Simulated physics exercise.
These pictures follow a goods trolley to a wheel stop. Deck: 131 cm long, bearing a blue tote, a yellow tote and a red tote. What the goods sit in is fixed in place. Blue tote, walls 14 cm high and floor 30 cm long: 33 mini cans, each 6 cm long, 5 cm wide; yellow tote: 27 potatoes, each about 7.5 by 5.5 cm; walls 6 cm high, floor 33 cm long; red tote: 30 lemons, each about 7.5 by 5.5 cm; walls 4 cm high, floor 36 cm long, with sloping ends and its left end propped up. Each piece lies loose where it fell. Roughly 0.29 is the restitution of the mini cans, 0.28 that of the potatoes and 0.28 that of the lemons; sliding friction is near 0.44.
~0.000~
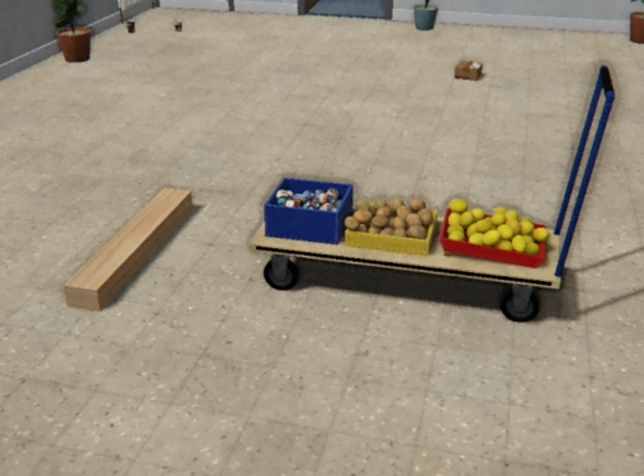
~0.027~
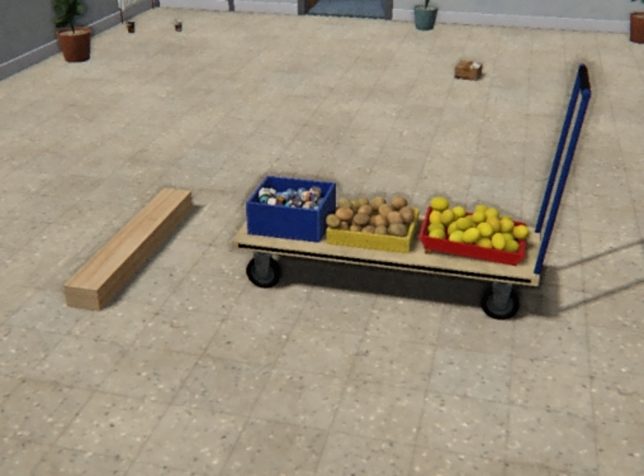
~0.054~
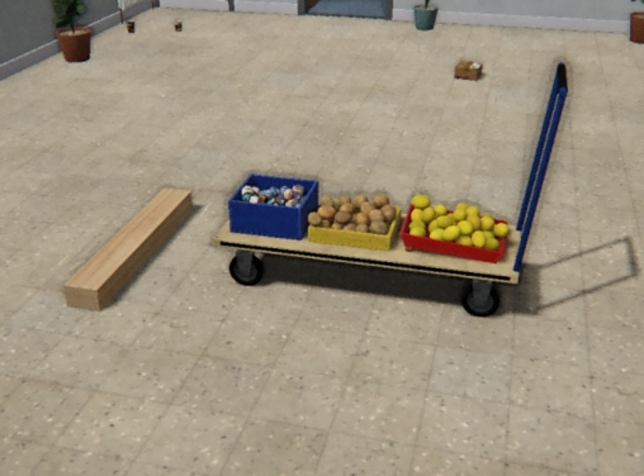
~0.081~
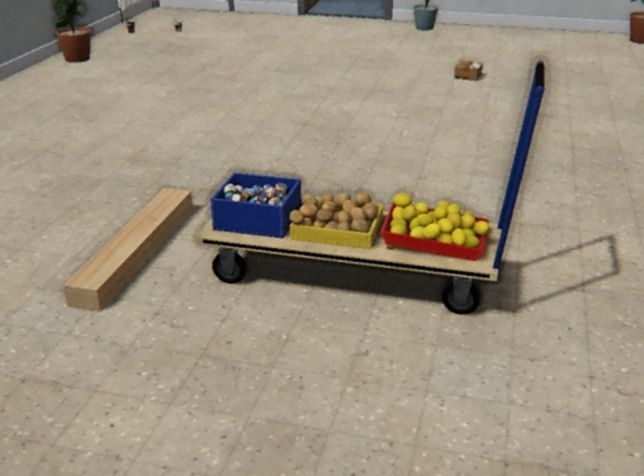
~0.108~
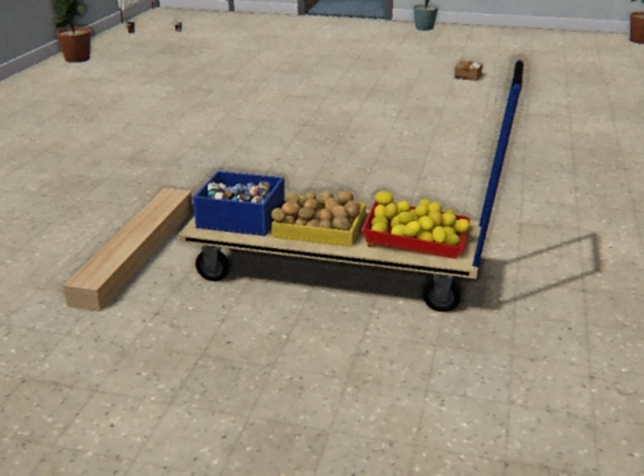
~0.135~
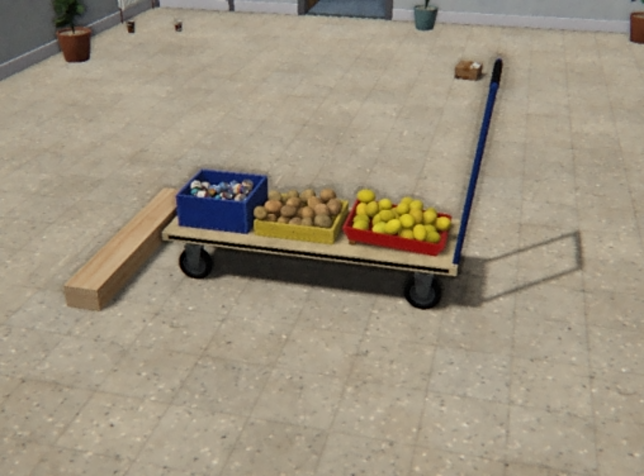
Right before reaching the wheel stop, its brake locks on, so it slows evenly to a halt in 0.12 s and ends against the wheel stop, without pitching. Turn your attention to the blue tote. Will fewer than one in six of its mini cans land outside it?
It is going to lose a smaller share than a sixth.
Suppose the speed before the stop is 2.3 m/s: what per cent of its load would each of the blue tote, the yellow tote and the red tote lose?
Blue tote 0 %, yellow tote 10 %, red tote 20 %.
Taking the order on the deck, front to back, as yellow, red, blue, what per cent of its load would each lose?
Blue tote 10 %, yellow tote 40 %, red tote 40 %.
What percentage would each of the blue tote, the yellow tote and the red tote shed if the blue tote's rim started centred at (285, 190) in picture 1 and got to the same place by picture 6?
That would give blue tote 0 %, yellow tote 10 % and red tote 20 %.
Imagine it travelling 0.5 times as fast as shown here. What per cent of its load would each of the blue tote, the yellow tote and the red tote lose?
Then the blue tote sheds 0 per cent, the yellow tote 10 per cent, and the red tote 10 per cent.
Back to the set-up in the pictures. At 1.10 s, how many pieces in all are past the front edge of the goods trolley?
About 2.
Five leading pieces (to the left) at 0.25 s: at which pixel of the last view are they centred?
(155, 190).
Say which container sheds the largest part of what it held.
That's the red tote.
After 0.15 s, the brake bites.
After 0.25 s, 0 of 33 out of the blue tote, 0 of 27 out of the yellow tote and 1 of 30 out of the red tote.
After 0.37 s, 0 of 33 out of the blue tote, 3 of 27 out of the yellow tote and 8 of 30 out of the red tote.
After 0.60 s, 1 of 33 out of the blue tote, 7 of 27 out of the yellow tote and 11 of 30 out of the red tote.
When it is over (at 1.10 s), 1 of 33 out of the blue tote, 7 of 27 out of the yellow tote and 11 of 30 out of the red tote. Asked share, 1 of 33, 3 per cent.
